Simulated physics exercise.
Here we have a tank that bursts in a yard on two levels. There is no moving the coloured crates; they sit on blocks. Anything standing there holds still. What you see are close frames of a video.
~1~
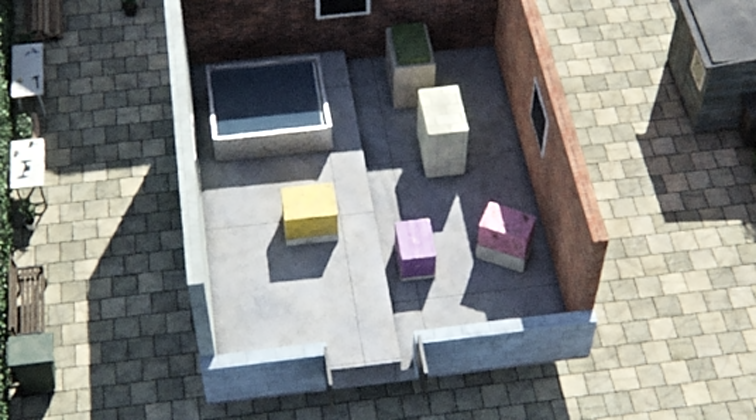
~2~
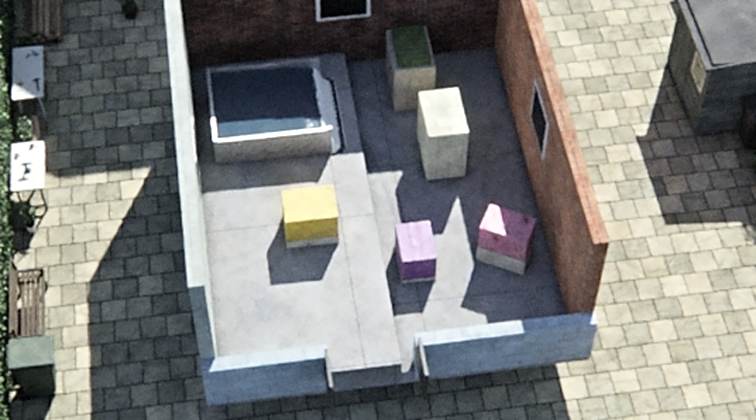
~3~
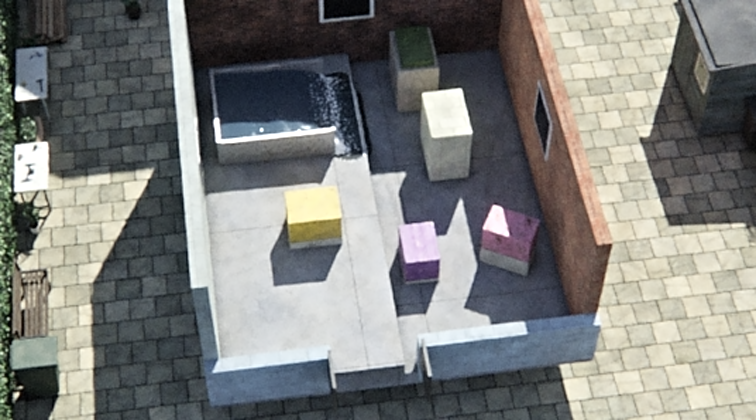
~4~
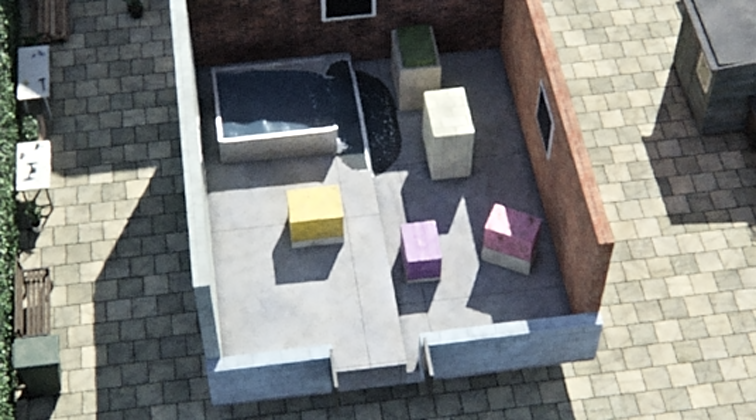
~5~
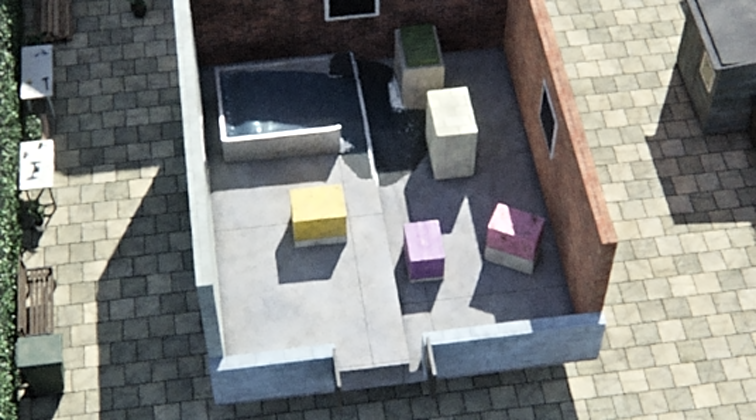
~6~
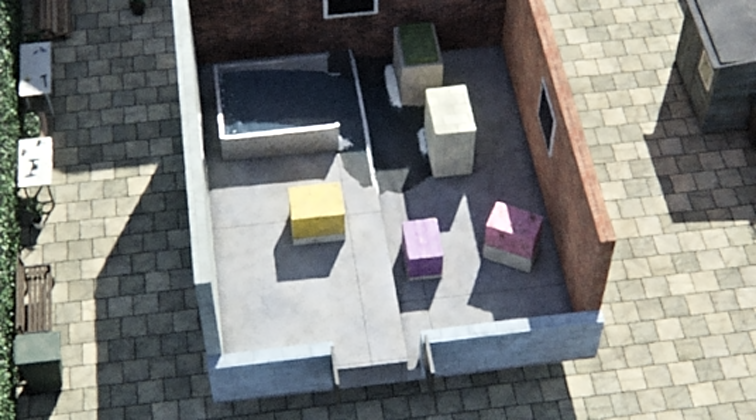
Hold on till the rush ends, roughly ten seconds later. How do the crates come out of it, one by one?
One by one: The purple crate comes out wet; the yellow crate comes out dry; the pink crate comes out dry.
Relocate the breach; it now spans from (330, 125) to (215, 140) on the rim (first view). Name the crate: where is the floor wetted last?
Answer: The pink one.
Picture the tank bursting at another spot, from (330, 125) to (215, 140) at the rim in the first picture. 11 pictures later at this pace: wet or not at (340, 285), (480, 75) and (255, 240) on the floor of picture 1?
In order: Spared, spared, swamped.
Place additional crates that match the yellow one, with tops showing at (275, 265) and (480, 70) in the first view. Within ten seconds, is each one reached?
Order as asked: Unflooded / flooded.
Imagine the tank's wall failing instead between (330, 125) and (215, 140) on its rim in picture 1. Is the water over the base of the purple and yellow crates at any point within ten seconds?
The purple crate is reached, the yellow crate is reached.
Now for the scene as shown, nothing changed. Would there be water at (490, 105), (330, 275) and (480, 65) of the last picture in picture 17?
As listed: Flooded, clear, covered.
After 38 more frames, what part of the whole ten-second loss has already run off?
Close to 25 %.
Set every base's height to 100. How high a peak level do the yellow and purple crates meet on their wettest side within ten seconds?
0 and 250 %, roughly.
A moment on, water covers 20 % of the floor; the purple crate not reached, the yellow crate not reached, the pink crate not reached.
Next, water covers 35 % of the floor; the purple crate water round its plinth, the yellow crate not reached, the pink crate water round its plinth.
Then, water covers 45 % of the floor; the purple crate water round its plinth, the yellow crate not reached, the pink crate water round its plinth.
Later, water covers 55 % of the floor; the purple crate water round its plinth, the yellow crate not reached, the pink crate water round its plinth.
In the end, water covers 55 % of the floor; the purple crate was topped, the yellow crate stayed above the water, the pink crate stayed above the water.
